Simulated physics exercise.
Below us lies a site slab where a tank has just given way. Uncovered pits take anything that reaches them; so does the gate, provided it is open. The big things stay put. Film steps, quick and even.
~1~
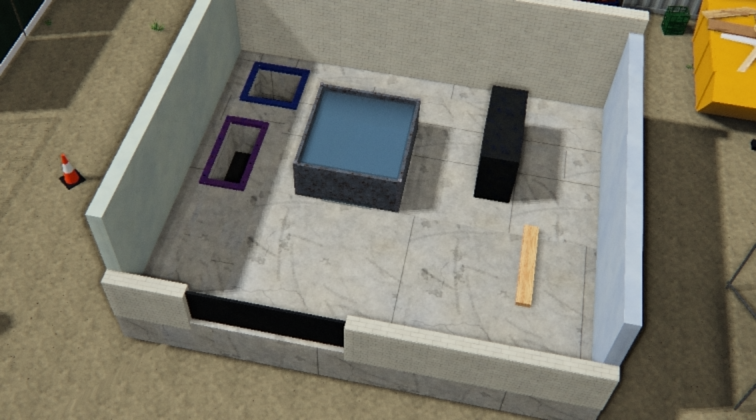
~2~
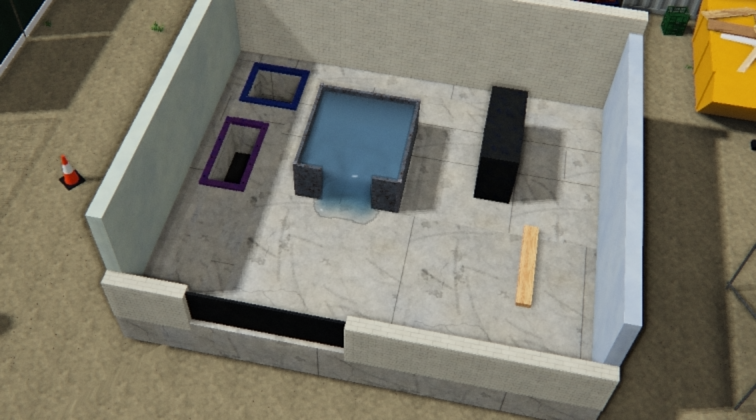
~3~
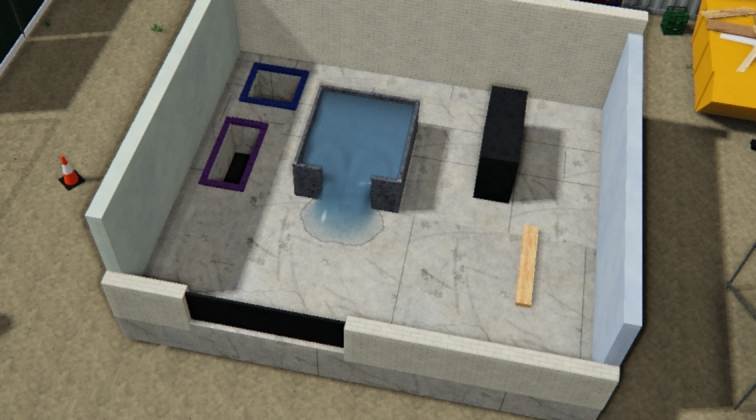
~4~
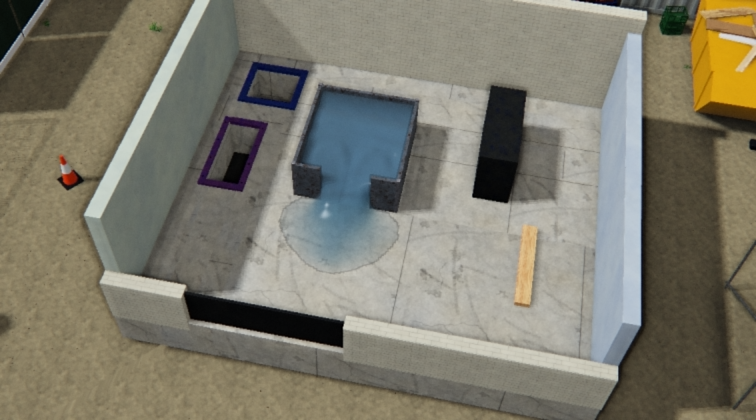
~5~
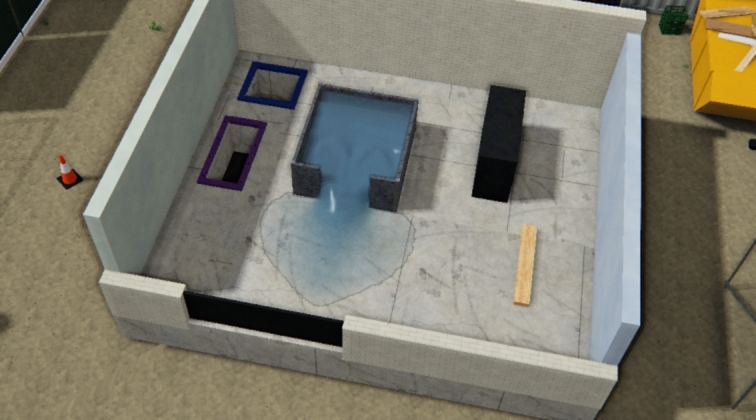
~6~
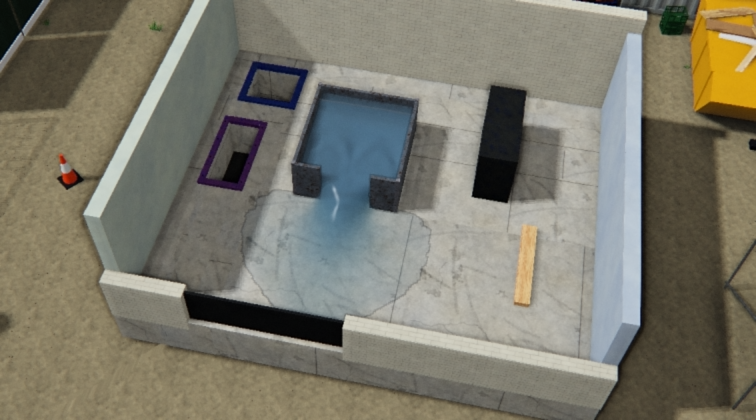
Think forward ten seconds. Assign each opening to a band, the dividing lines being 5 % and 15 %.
The gate lands under 5 %; the purple pit lands in the 5 to 15 % range; the blue pit lands under 5 %.
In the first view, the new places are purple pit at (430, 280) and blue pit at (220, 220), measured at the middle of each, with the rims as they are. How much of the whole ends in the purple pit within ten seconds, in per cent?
The purple pit takes 10 per cent.
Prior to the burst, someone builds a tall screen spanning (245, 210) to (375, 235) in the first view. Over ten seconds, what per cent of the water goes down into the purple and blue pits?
Purple 15 %, blue 0 %.
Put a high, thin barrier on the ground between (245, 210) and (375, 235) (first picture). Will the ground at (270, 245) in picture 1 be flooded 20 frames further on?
Verdict: The spot is spared.
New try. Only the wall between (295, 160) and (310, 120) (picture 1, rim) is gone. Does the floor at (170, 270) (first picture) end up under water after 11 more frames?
Check at the given point: Inundated.
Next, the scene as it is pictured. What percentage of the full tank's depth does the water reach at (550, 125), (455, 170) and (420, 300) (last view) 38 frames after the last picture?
The three come to near 4, 0 and 8 per cent respectively.
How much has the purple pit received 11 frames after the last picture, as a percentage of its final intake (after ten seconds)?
My guess is about 0 %.
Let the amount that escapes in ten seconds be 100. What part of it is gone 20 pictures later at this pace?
My figure: 10 percent.
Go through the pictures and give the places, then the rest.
In the first picture, still water in the tank at (359, 134).
In the second picture, water pours out at (347, 191) and has run to (372, 216).
In the third picture, the front is at (362, 240), out from the gap at (347, 193).
In the fourth picture, the front is at (317, 265), out from the gap at (346, 193).
In the fifth picture, the front is at (322, 301), out from the gap at (345, 192).
In the sixth picture, water pours out at (346, 192) and has run to a hidden place.
A moment on, water covers 25 % of the floor; the gate 0 %, the purple pit 0 %, the blue pit 0 %.
Next, water covers 30 % of the floor; the gate 0 %, the purple pit 0 %, the blue pit 0 %.
Then, water covers 45 % of the floor; the gate 0 %, the purple pit 1 %, the blue pit 0 %.
Later, water covers 75 % of the floor; the gate 0 %, the purple pit 5 %, the blue pit 0 %.
In the end, water covers 95 % of the floor; the gate 0 %, the purple pit 8 %, the blue pit 1 %.
